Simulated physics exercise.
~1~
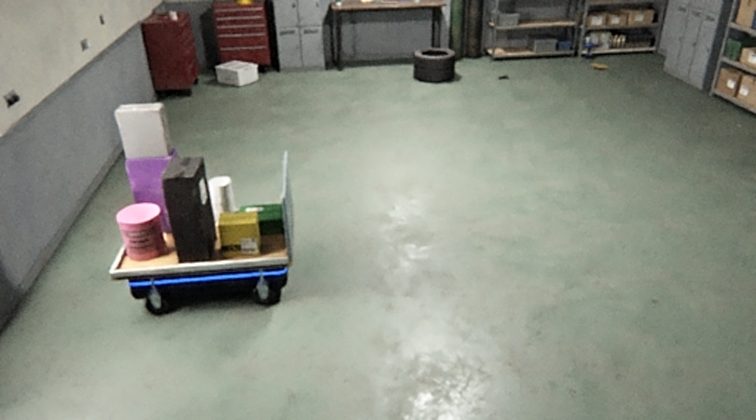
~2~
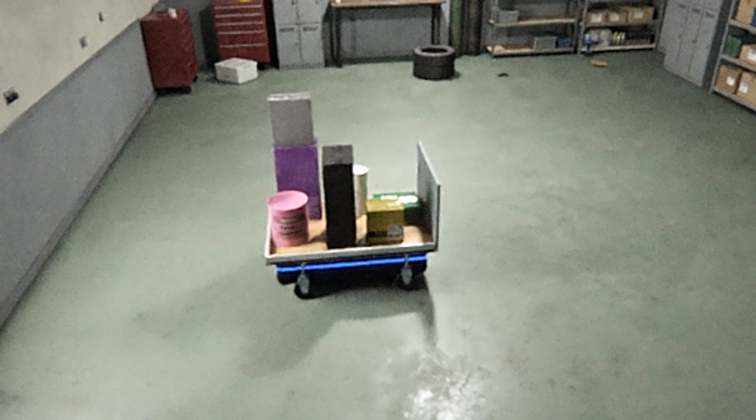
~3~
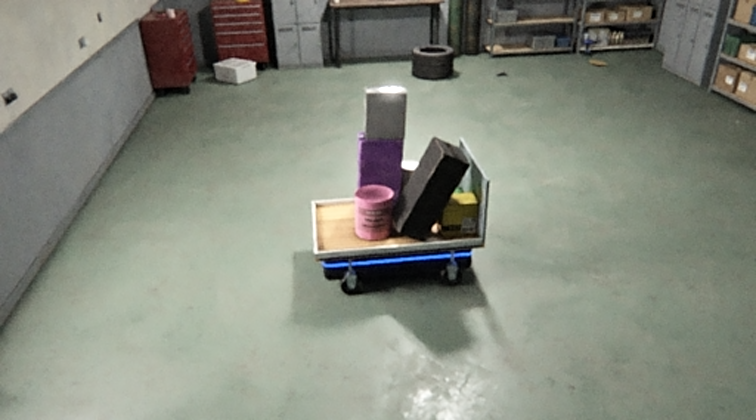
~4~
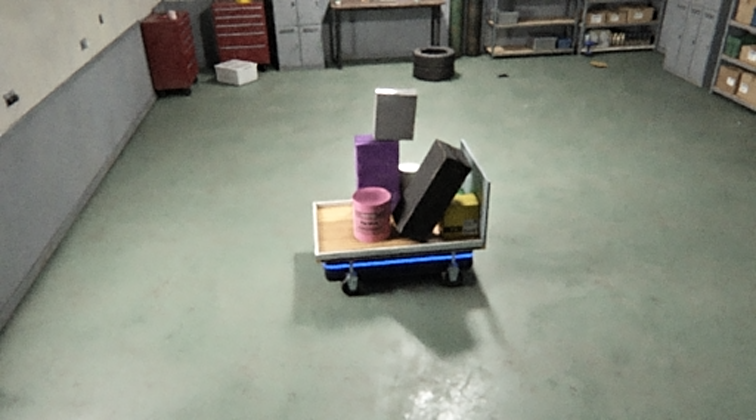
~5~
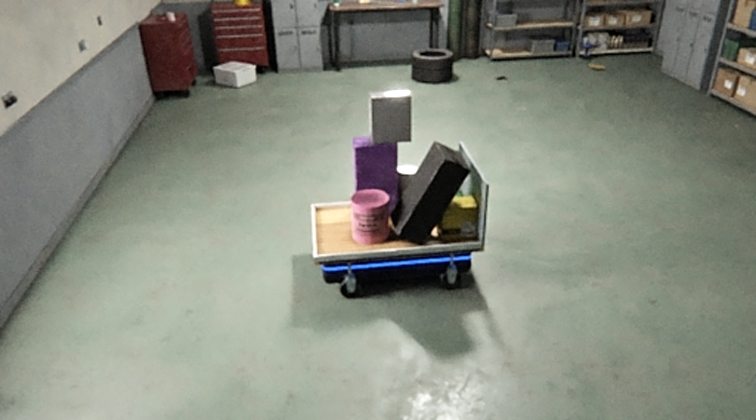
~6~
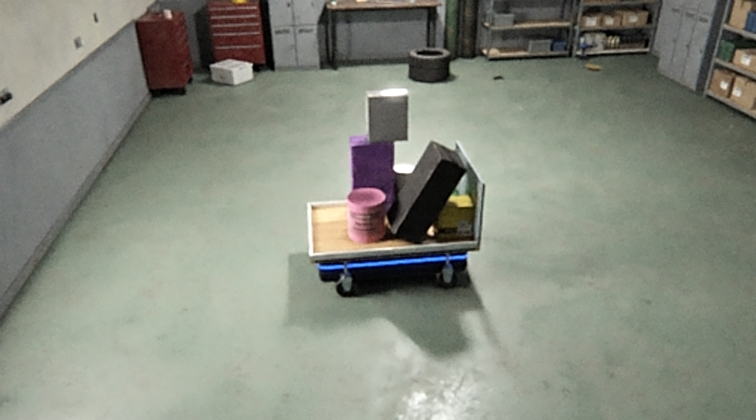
A flat cart with a wooden deck, a low lip and a tall end board on its right stands at the left of a green-floored workshop, seen from a raised, slightly swaying view. It carries a pink pail, a purple box with a grey box on top, an upright black box, a white canister, and yellow and green parcels. The cart rolls right and stops near the middle. The black box tips right and stays leaning, while the grey box shifts right atop the purple one. The purple box remains upright, and everything settles aboard.
